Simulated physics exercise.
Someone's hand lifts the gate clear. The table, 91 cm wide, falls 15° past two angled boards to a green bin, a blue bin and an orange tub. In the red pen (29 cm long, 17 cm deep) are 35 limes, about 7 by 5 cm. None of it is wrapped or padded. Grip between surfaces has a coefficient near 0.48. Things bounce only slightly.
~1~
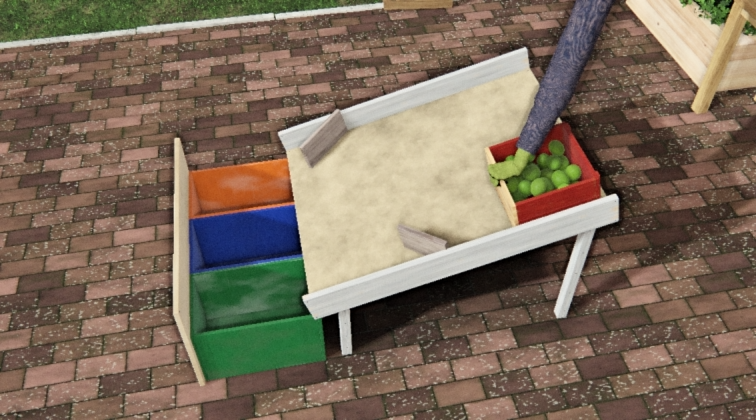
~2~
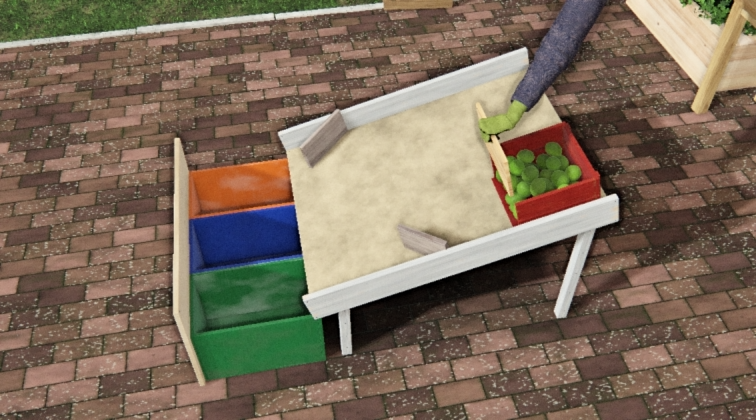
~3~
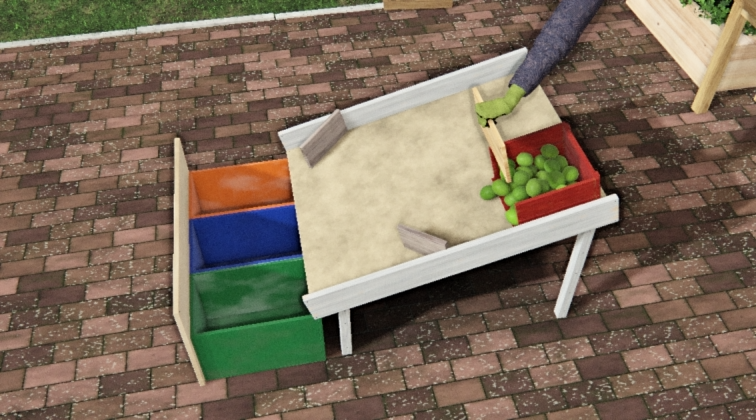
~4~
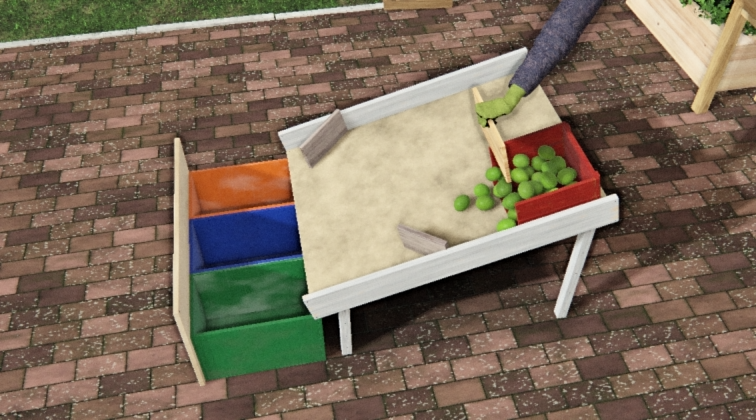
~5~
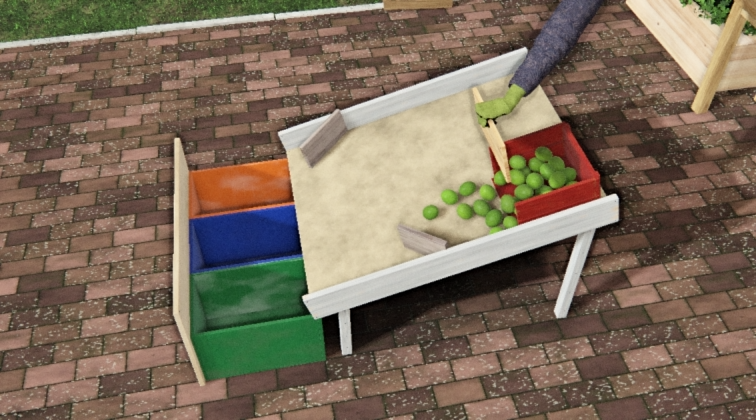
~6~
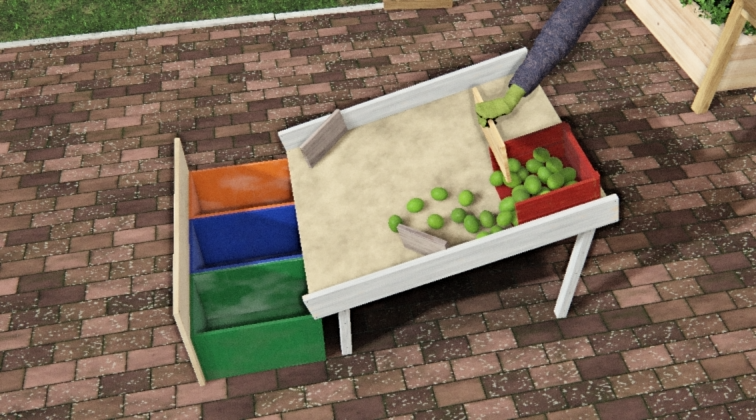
On a brick-paved patio edged by a strip of grass, seen from above at an angle, a sandy-topped table with white side rails stands slightly tilted. A red box of green limes sits at its right end, two small wooden blocks rest on the surface, and orange, blue and green bins line its left. A gloved hand lifts the box's wooden gate away, and some limes roll leftward across the table.
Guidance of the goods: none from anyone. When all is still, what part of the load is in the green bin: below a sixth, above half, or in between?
The share in the green bin is from a sixth to a half.
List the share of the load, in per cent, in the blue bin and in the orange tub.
Roughly 45 and 0 per cent.
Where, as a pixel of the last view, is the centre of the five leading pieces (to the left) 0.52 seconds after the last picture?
Near (307, 249).
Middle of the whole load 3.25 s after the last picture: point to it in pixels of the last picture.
The middle lies close to (239, 316).
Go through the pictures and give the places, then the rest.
In the first frame (places track the rim corner closest to us here), red pen (595, 178); green bin (194, 335); all still inside.
Red pen (595, 178), in the second frame.
Red pen (595, 178); 1 out, the lowest lime at (489, 193), in the third frame.
Red pen (595, 178); 4 out, the lowest lime at (462, 203), in the fourth frame.
Red pen (595, 178); 9 out, the lowest lime at (431, 212), in the fifth frame.
Red pen (595, 178); green bin (194, 335); 11 out, the lowest lime at (396, 224), in the sixth frame.
Then, 0.52 s after the last picture, 16 still in the red pen, 1 in the green bin, 17 on the slope and 1 in the air.
Then, 1.17 s after the last picture, 7 still in the red pen, 2 in the green bin, 5 in the blue bin, 19 on the slope and 2 in the air.
Then, 2.08 s after the last picture, 2 still in the red pen, 8 in the green bin, 12 in the blue bin and 13 on the slope.
Outcome (3.25 s after the last picture), 2 still in the red pen, 12 in the green bin, 16 in the blue bin and 5 on the slope. Asked share, 12 of 35, 34 per cent.
